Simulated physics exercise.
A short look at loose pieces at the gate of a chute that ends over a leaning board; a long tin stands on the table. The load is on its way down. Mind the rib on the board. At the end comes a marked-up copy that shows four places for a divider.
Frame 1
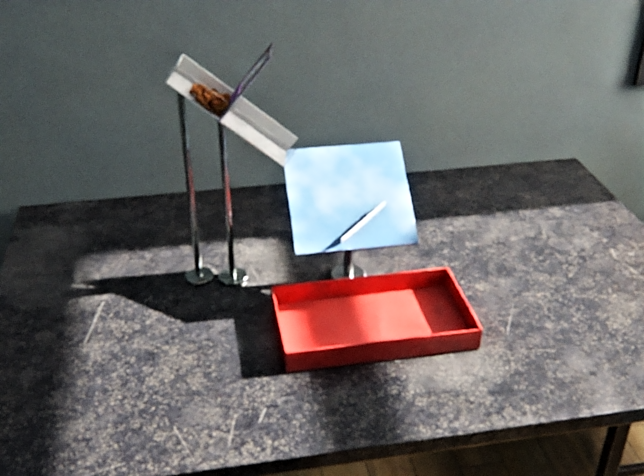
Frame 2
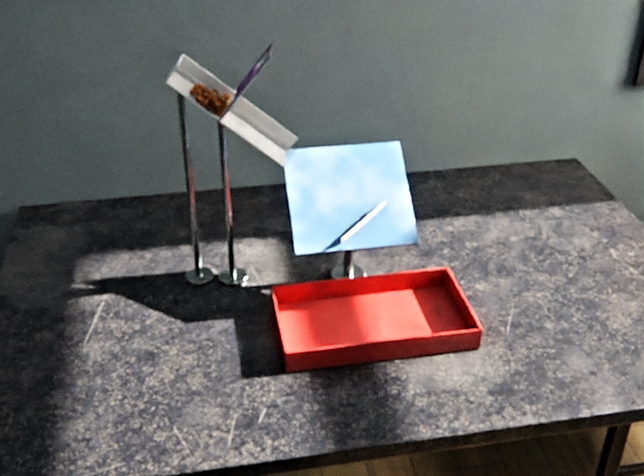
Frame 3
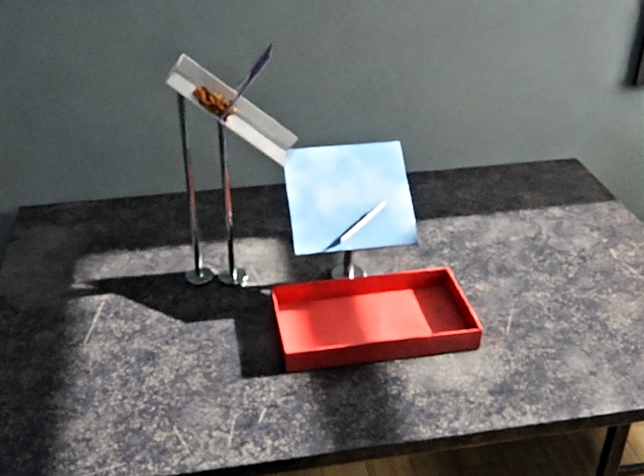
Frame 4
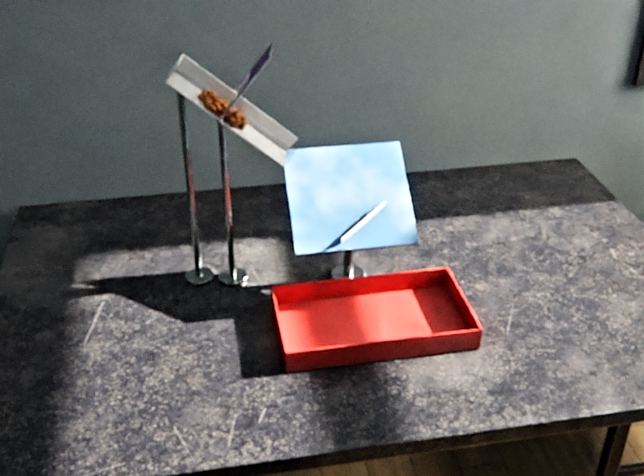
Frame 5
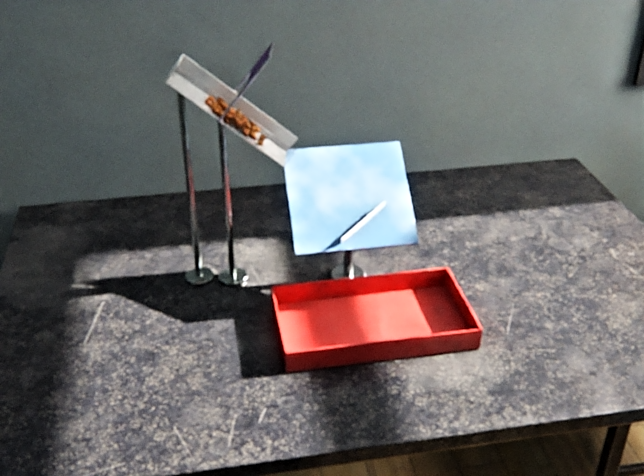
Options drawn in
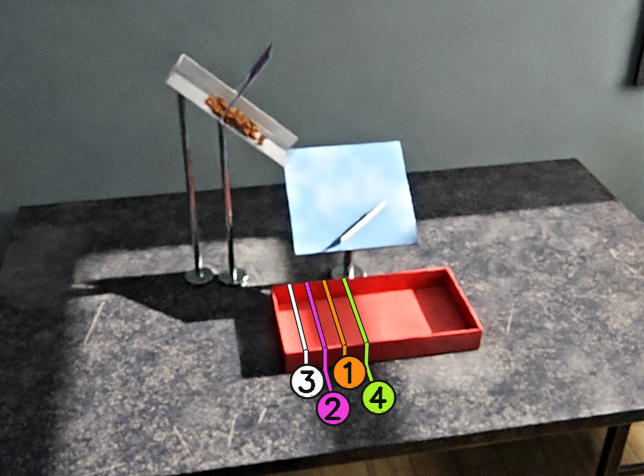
The clip shows small brown pieces in a sloping pale chute on metal posts; a dark flap swings up, and the pieces slide down to the right, above a tilted light-blue board and an empty red tray.
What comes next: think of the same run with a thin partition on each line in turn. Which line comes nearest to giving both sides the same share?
Go for 1.
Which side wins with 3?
More lands on the right.
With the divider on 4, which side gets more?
The left side.
On the marked copy, line 1 crosses the front rim at (344, 346); line 2 crosses the front rim at (324, 348); line 3 crosses the front rim at (305, 350); line 4 crosses the front rim at (366, 343).
With 1, of what is caught, close to a third on the left of the divider, close to two thirds on the right.
With 2, of what is caught, a small share on the left of the divider, all but a few on the right.
With 3, of what is caught, none at all on the left of the divider, the whole lot on the right.
With 4, of what is caught, all but a few on the left of the divider, a small share on the right.
